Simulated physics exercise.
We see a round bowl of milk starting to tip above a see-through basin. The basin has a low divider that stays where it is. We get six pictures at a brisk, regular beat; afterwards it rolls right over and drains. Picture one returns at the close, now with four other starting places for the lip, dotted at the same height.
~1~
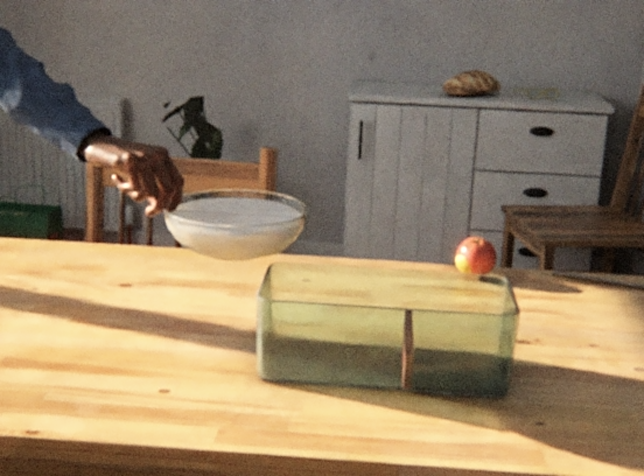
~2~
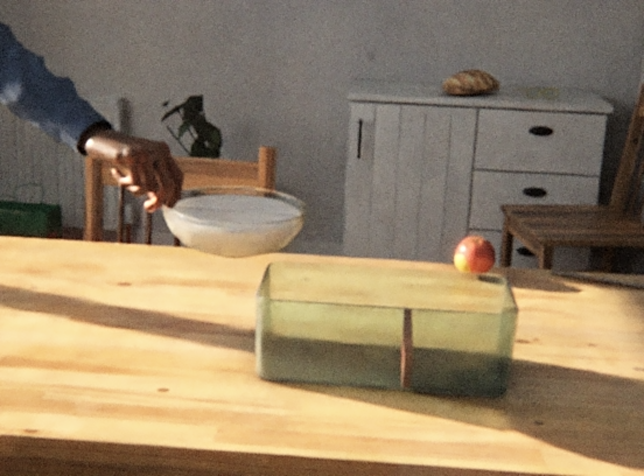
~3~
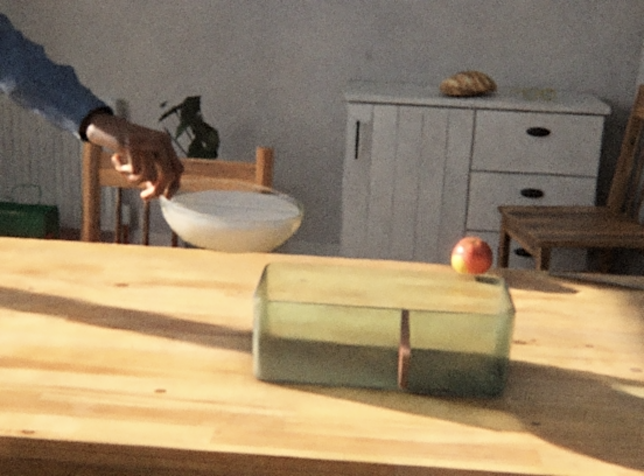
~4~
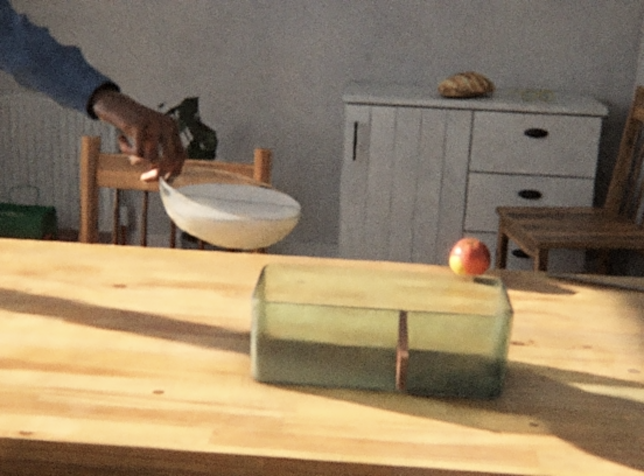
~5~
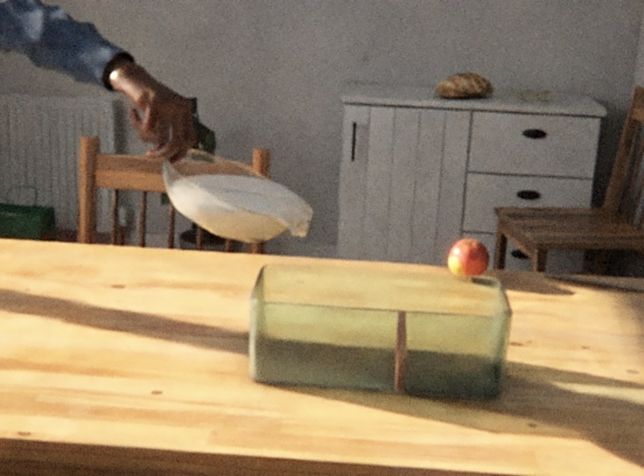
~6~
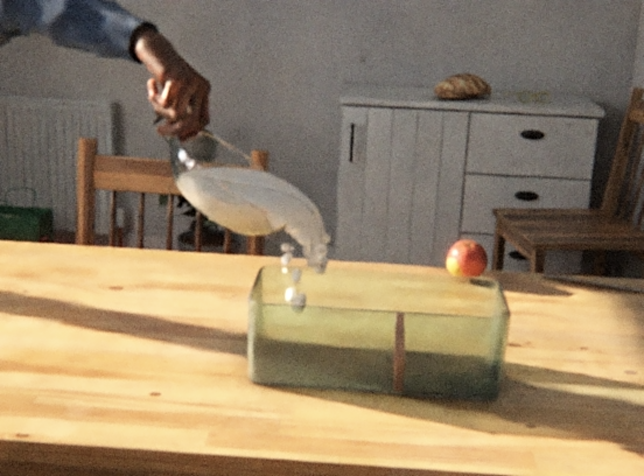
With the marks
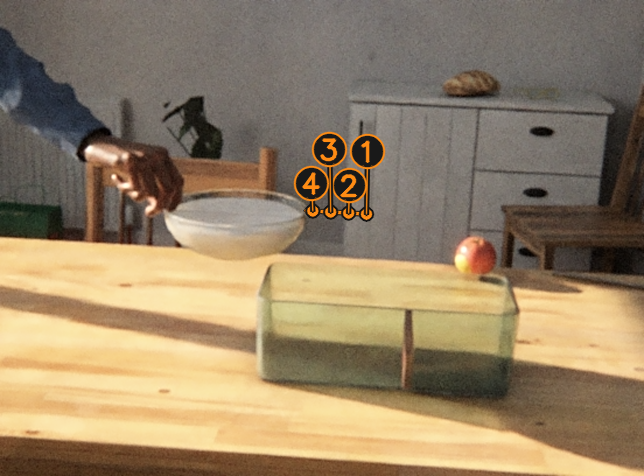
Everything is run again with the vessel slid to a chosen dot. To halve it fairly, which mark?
Choose 3.
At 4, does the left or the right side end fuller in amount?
The left side.
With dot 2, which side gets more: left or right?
More ends on the right.
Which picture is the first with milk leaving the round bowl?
In picture 4.
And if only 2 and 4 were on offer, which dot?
Here it is dot 2.
On the marked copy, 1 at (366, 214); 2 at (348, 213); 3 at (330, 212); 4 at (312, 211).
Choosing 1, about 14 % ends left of the wall and 84 % right of it.
Choosing 2, about 26 % ends left of the wall and 72 % right of it.
Choosing 3, about 49 % ends left of the wall and 49 % right of it; 3 % is lost outside.
Choosing 4, about 83 % ends left of the wall and 14 % right of it; 3 % is lost outside.
